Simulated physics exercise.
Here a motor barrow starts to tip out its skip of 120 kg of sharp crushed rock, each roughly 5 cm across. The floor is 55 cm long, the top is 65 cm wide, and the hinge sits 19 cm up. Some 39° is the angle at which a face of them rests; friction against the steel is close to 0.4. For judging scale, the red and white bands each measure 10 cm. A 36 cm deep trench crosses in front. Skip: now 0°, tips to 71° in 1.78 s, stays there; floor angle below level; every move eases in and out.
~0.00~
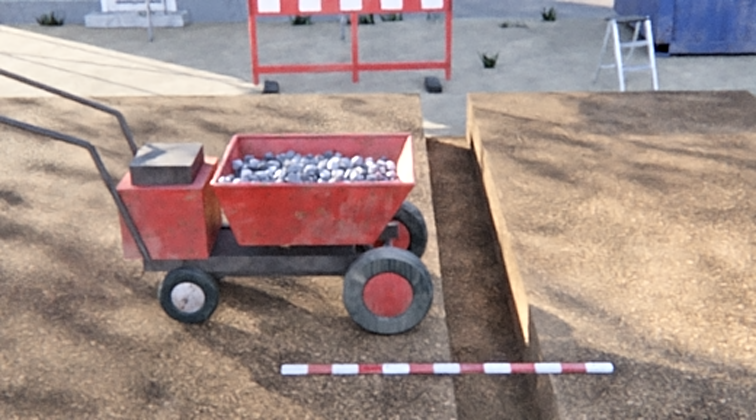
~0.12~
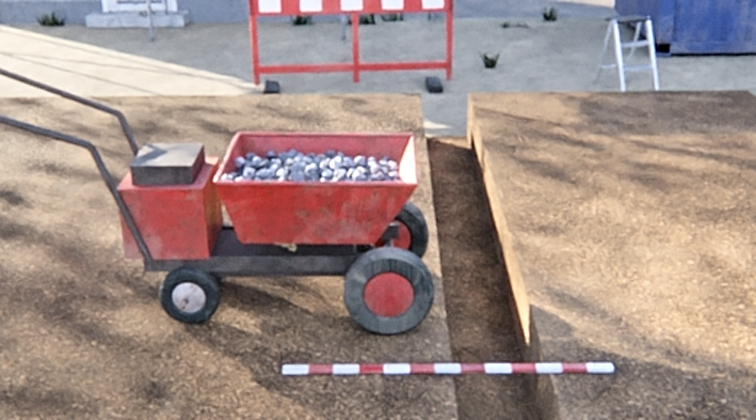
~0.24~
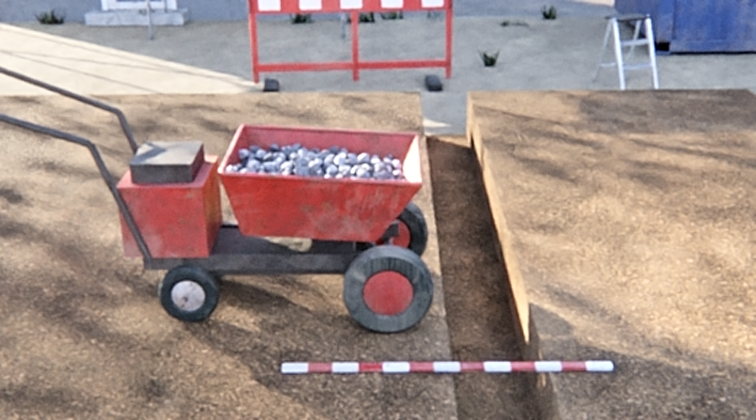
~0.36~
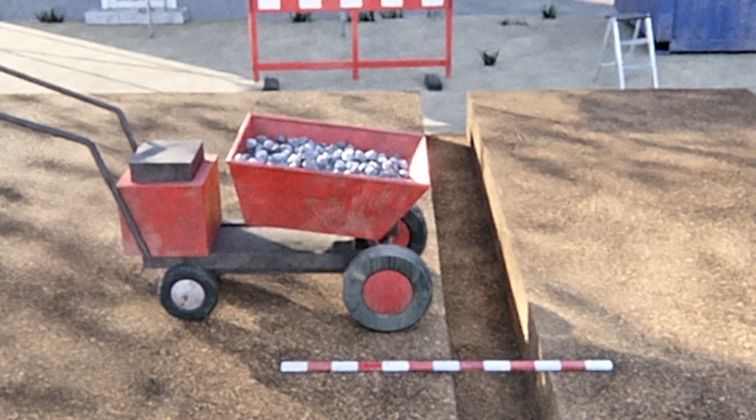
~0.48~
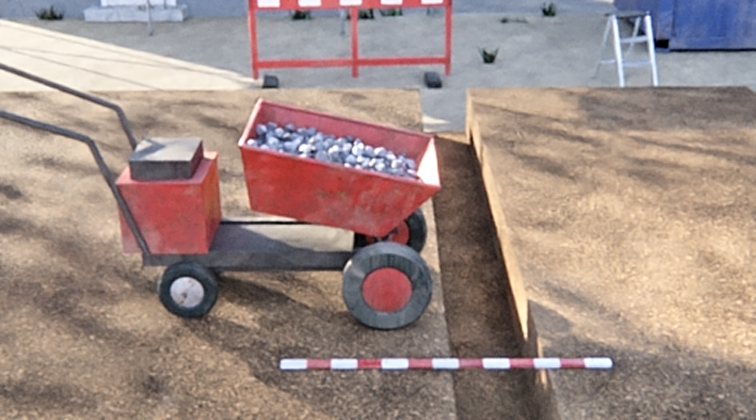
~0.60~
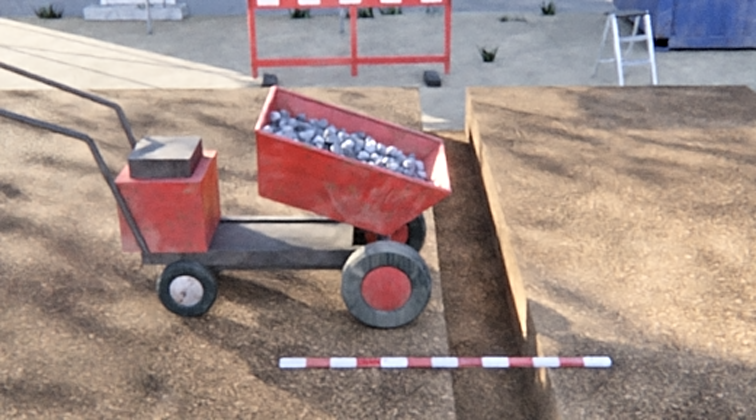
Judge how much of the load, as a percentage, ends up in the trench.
Around 41 %.
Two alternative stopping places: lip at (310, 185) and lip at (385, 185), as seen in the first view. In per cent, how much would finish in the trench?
From the first place around 45 per cent, from the other around 60.
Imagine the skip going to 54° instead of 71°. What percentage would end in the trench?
Expect roughly 0 per cent.
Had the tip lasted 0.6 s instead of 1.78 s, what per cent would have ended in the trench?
Then roughly 20 percent.
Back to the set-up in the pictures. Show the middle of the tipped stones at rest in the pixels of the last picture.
Look at roughly (511, 345).
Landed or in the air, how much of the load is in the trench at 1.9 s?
Roughly 5 percent of the load.
After 1.3 s the floor is at 60°; 100 % in the skip; the foremost stones are at (506, 234).
After 1.9 s the floor is at 71°; 86 % in the skip, 6 % in the trench, 8 % past the trench; the foremost stones are at (588, 303).
After 2.2 s the floor is at 71°; 67 % in the skip, 13 % in the trench, 20 % past the trench; the foremost stones are at (623, 291).
After 4.2 s the floor is at 71°; 35 % in the skip, 41 % in the trench, 23 % past the trench; the foremost stones are at (635, 283).
